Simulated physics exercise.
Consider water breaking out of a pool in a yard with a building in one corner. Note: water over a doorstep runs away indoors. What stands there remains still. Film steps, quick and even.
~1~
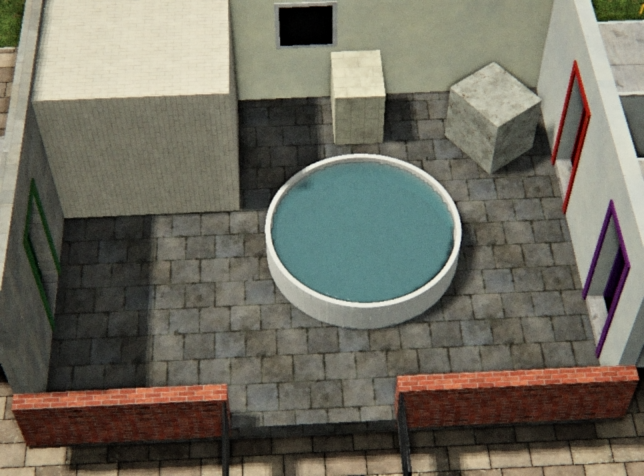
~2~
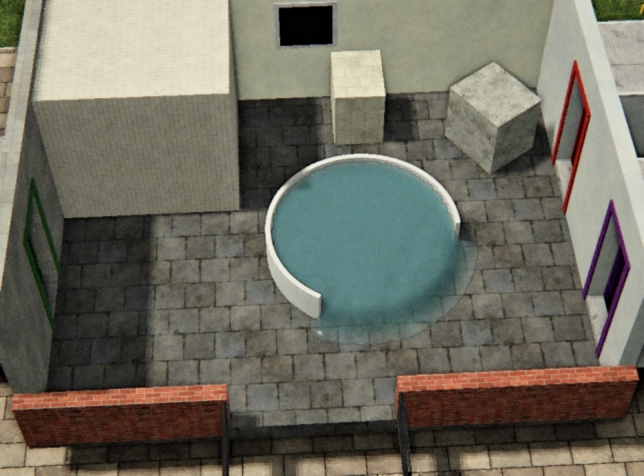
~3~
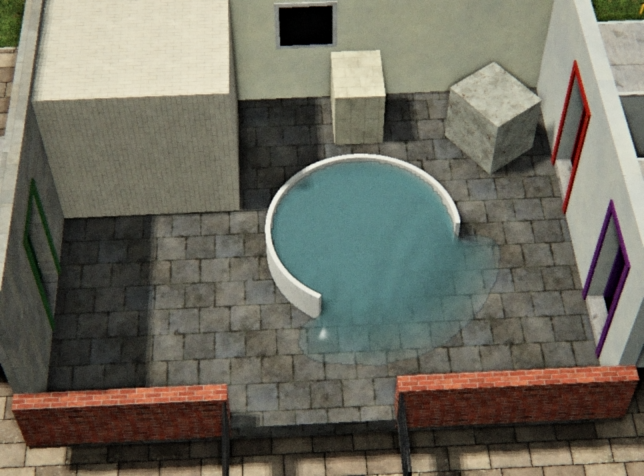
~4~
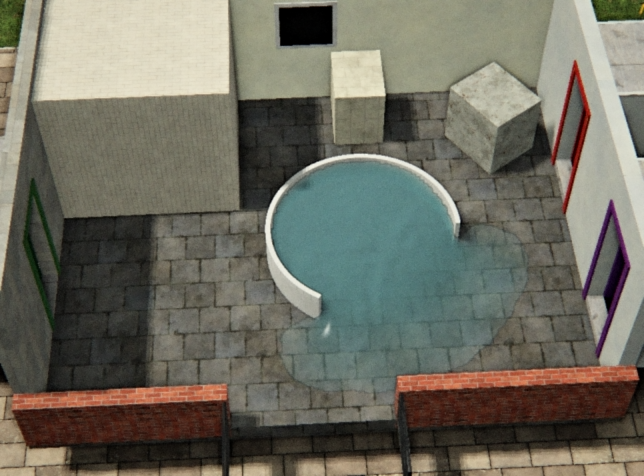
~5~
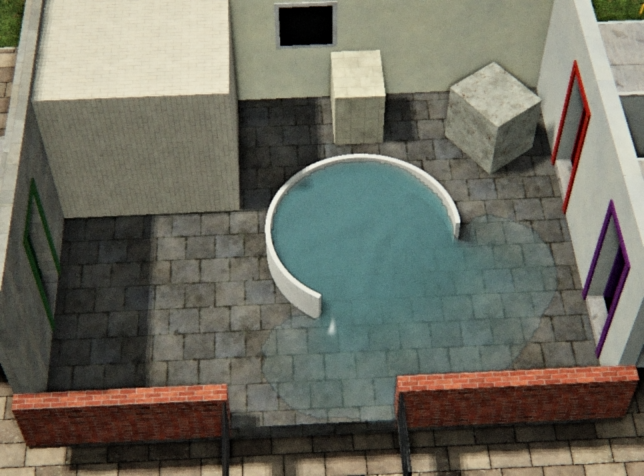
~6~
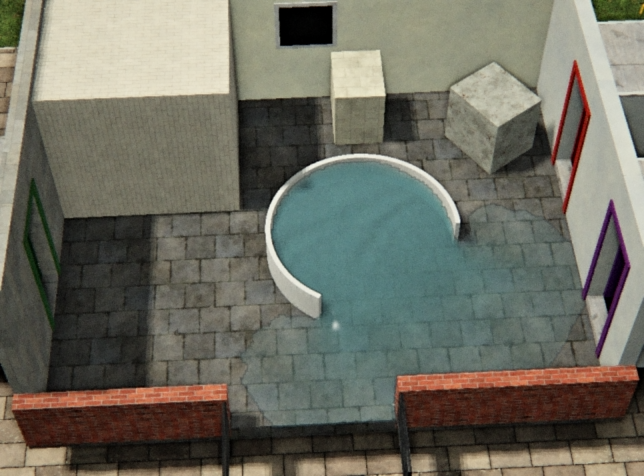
In a walled yard, water pours from a broken round pool and spreads across the paving.
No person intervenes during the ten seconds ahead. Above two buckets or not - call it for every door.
Purple door: Above two buckets; red door: Not above two buckets; green door: Not above two buckets.
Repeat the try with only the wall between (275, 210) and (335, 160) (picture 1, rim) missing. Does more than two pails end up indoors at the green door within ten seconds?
Here the green door overshoots.
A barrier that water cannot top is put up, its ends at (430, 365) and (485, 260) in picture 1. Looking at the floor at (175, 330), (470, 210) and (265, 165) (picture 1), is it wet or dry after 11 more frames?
Untouched, soaked, untouched.
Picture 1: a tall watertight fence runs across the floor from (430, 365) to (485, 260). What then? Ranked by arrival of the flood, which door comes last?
The one in green comes last.
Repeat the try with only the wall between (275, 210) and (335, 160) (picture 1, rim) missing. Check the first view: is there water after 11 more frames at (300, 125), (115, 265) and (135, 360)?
First soaked through, second soaked through, third kept bare.
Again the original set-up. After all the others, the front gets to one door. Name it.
The green-painted one.
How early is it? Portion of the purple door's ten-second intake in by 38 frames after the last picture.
Close to 100 out of every hundred.
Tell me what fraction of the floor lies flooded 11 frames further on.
About 30 per cent.
A moment on, water covers 30 % of the floor; the purple door under two buckets in, the red door not reached, the green door not reached.
Next, water covers 30 % of the floor; the purple door under two buckets in, the red door wet at the sill, nothing in, the green door not reached.
Then, water covers 35 % of the floor; the purple door far over two buckets in, the red door wet at the sill, nothing in, the green door not reached.
Later, water covers 60 % of the floor; the purple door far over two buckets in, the red door under two buckets in, the green door not reached.
In the end, water covers 80 % of the floor; the purple door far over two buckets in, the red door under two buckets in, the green door wet at the sill, nothing in.
